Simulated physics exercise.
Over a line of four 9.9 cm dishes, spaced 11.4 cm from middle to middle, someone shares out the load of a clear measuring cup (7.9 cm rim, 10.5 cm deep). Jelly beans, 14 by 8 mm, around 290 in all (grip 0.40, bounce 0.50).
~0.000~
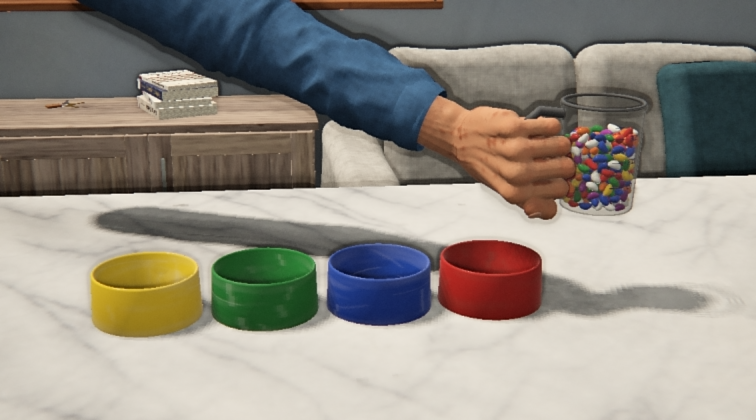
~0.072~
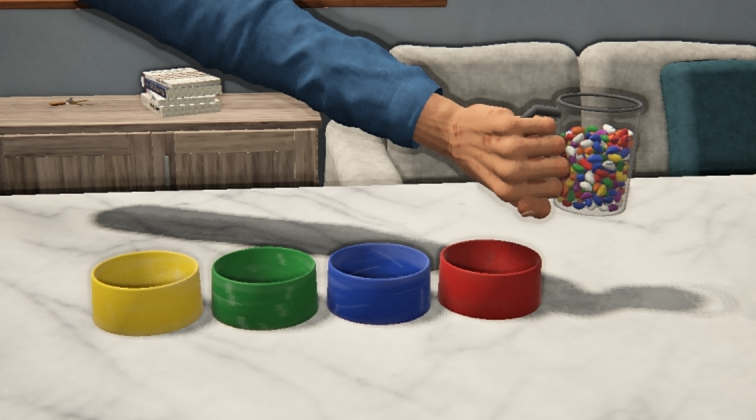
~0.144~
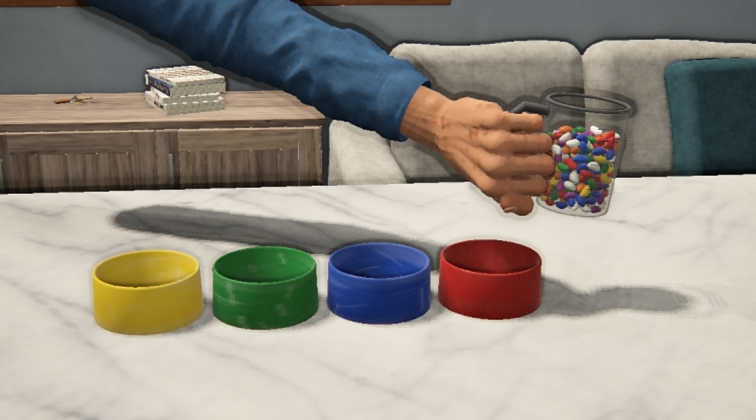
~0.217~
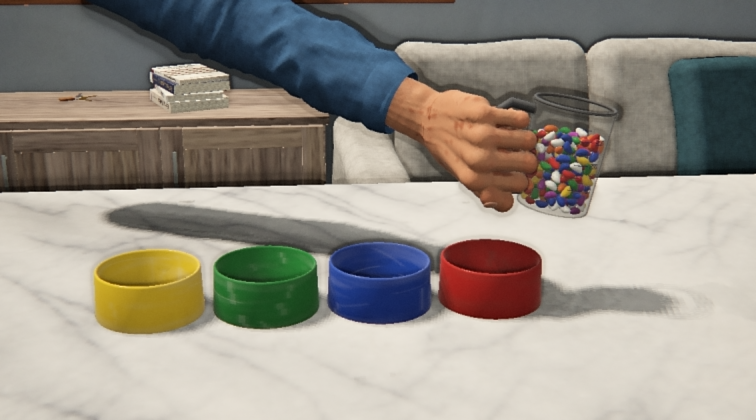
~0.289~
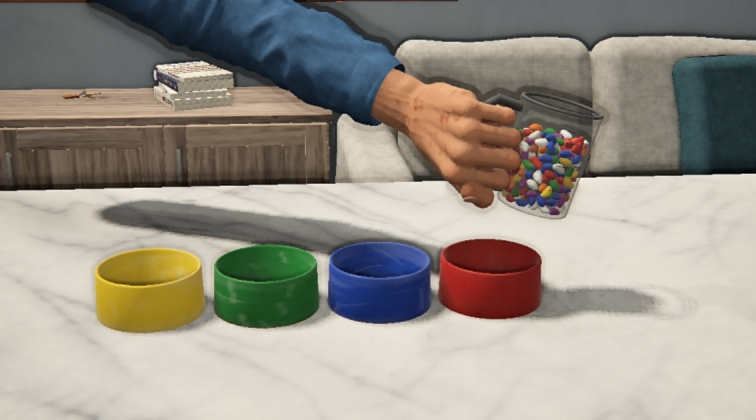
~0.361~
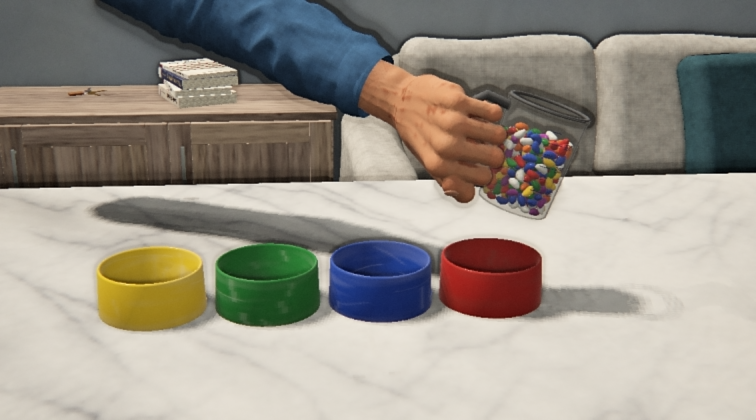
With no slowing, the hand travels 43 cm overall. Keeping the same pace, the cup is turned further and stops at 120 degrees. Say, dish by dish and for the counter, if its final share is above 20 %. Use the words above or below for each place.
Red dish: Below; blue dish: Below; green dish: Above; yellow dish: Below; counter: Below.
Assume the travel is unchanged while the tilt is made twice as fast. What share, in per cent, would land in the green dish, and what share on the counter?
The green dish would get 0 and the counter 10.
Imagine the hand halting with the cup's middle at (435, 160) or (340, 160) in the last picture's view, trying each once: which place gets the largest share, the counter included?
Try 1 - red; try 2 - blue.
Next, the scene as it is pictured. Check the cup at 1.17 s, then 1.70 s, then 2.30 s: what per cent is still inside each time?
Going in order, it reads 100, then 95, and finally 20 per cent.
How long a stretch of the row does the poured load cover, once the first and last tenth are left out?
6 centimetres.
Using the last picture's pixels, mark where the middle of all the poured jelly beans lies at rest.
(260, 281) or so.
After 1.17 s, tilt 66 degrees; cup holds 100 %.
After 1.70 s, tilt 97 degrees; cup holds 95 %.
After 2.30 s, tilt 120 degrees; cup holds 20 %, green 70 %.
By 3.0 s all is still; red 0 %, blue 0 %, green 95 %, yellow 0 %, counter 5 %.
